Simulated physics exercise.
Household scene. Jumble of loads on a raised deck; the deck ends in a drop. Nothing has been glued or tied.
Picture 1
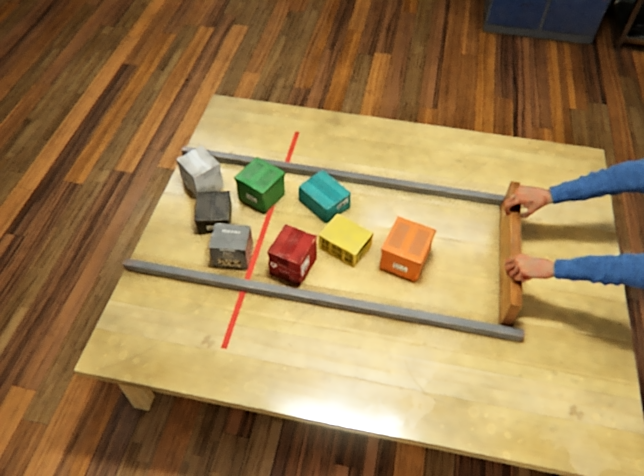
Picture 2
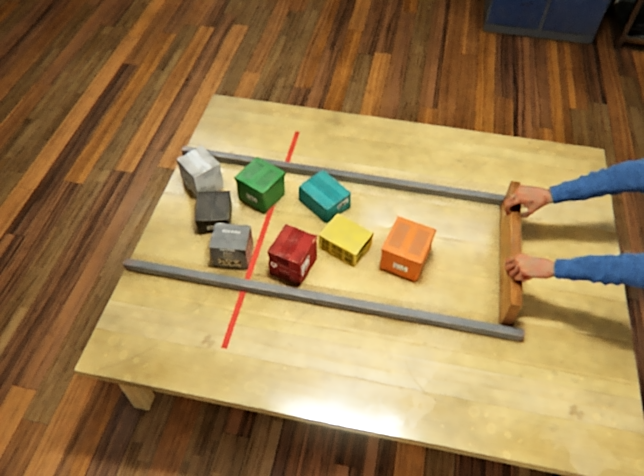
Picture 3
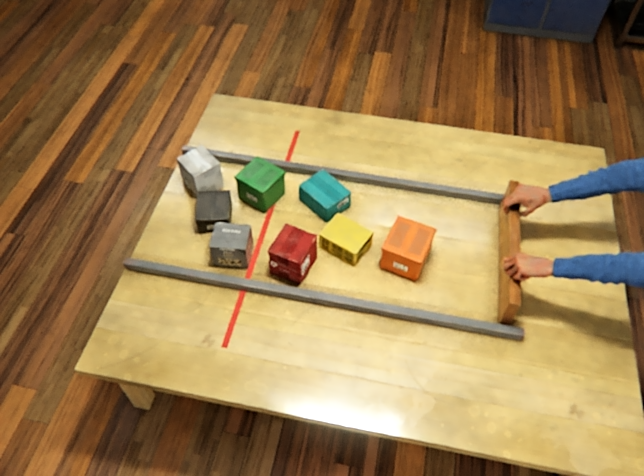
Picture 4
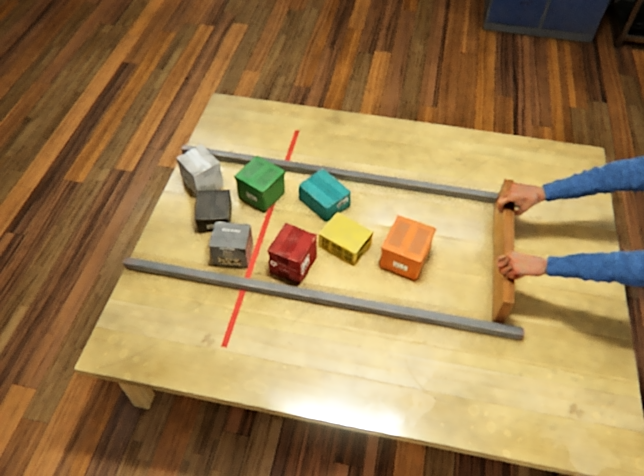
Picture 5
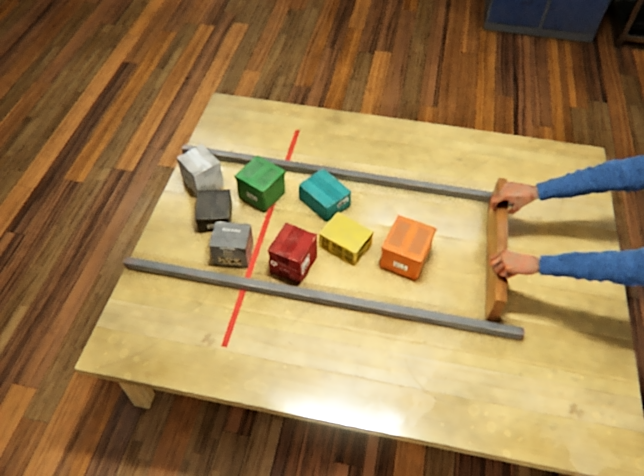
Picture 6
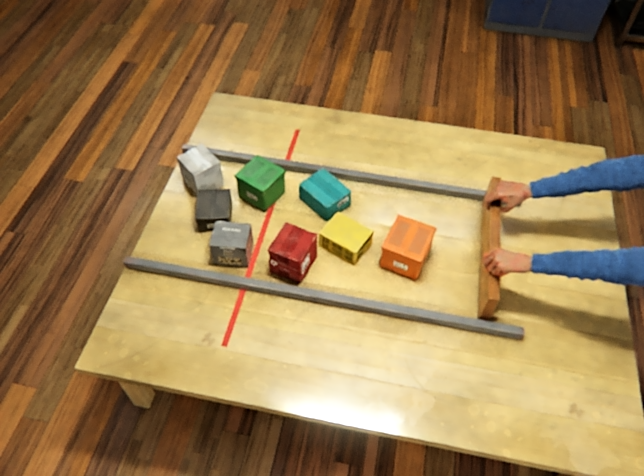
We see eight differently coloured boxes on a pale wooden table between two grey rails, some beyond a red tape line, while two hands at the right slide a wooden plank slightly left and the boxes stay still.
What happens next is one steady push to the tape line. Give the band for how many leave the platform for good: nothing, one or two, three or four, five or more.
I foresee no drops here.
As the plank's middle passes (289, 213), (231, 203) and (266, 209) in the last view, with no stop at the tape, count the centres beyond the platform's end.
Going through the three positions, you'd get 0, 3 and 0.
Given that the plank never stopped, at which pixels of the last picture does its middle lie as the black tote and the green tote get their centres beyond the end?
Approx. (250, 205) / approx. (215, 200) for the other.
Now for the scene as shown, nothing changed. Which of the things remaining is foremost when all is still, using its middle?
White parcel, foremost.
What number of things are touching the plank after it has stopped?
2 end up touching it.
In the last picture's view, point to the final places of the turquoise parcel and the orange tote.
Final spots - turquoise parcel (250, 194), orange tote (241, 221).
Soon after, none off yet; white parcel at rest near (201, 171); black tote at rest near (214, 210); grey box at rest near (232, 244).
After that, none off yet; white parcel at rest near (201, 171); black tote displaced a little near (210, 209); grey box displaced about its own width near (202, 246).
In the end, the number that fall off is zero.
